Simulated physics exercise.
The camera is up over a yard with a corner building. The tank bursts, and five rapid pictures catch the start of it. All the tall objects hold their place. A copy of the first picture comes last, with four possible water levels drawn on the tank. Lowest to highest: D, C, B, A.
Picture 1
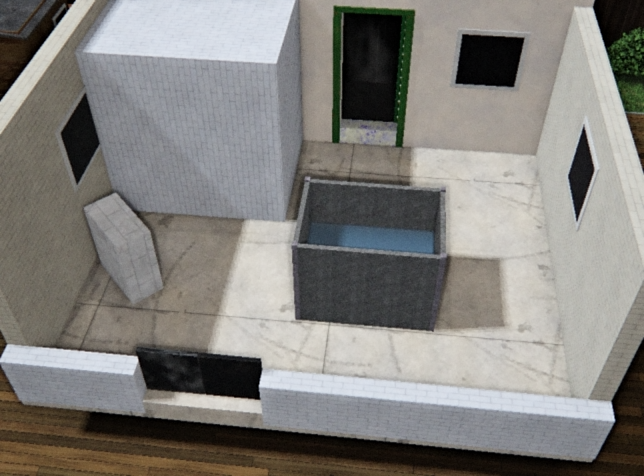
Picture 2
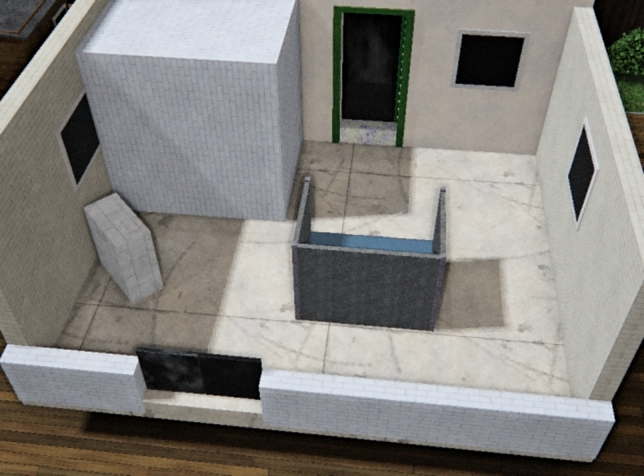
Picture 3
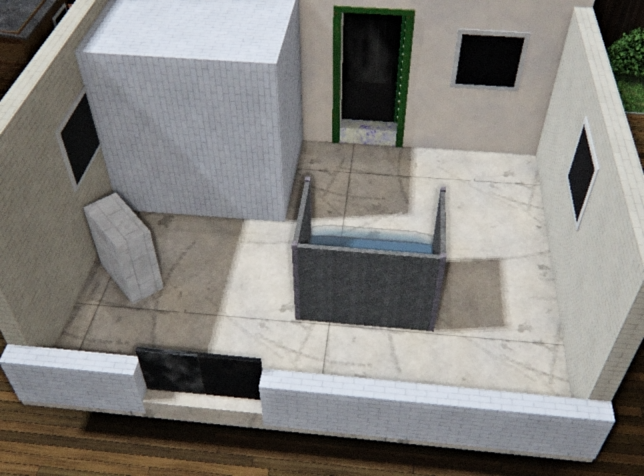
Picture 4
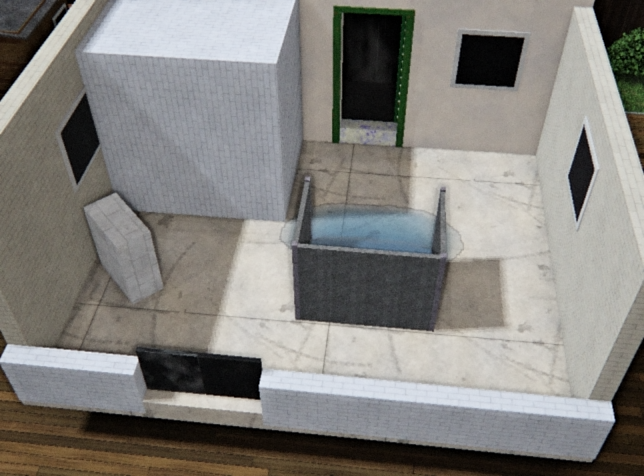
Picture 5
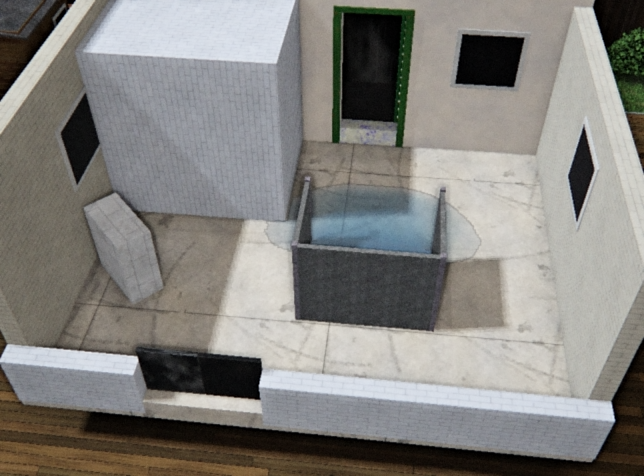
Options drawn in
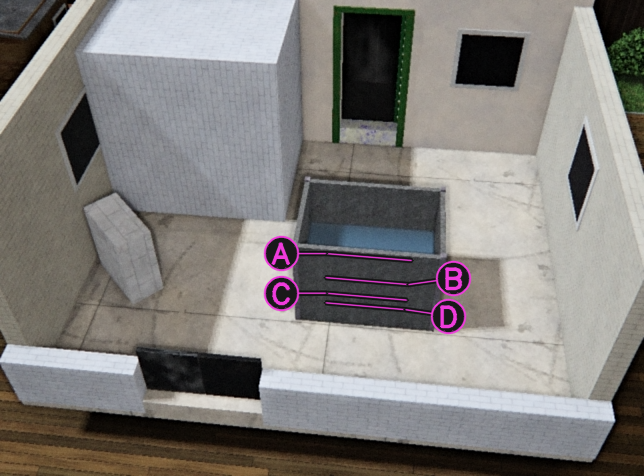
The video shows a high view of a walled yard with a gray tank of still water and a green doorway behind; the tank's far wall disappears, and water spreads out over the pale ground behind and beside it.
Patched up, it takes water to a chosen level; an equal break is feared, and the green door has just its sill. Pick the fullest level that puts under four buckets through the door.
It is C.
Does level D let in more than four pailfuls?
No, not at all.
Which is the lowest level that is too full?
B.
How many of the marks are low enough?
Two.
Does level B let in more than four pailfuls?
Yes, it does.
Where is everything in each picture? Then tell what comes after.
Water in the tank at rest, its middle at (369, 254); foot of the green doorway at (367, 144); shut gate at (200, 360), in the first frame.
Water covers 2 % of the ground, its front hidden from here, in the second frame.
Water covers 5 % of the ground, its front hidden from here, in the third frame.
Water covers 10 % of the ground, its front hidden from here, in the fourth frame.
Front seen at (279, 227), 15 % of the ground wet, in the fifth frame.
On the marked copy, A at (368, 257); B at (367, 281); C at (366, 296); D at (365, 306); from the bottom up D, C, B, A.
For level A, dozens of bucketfuls pour in.
For level B, about 8 bucketfuls get in.
For level C, a splash gets over, under a bucket.
For level D, nothing gets over.
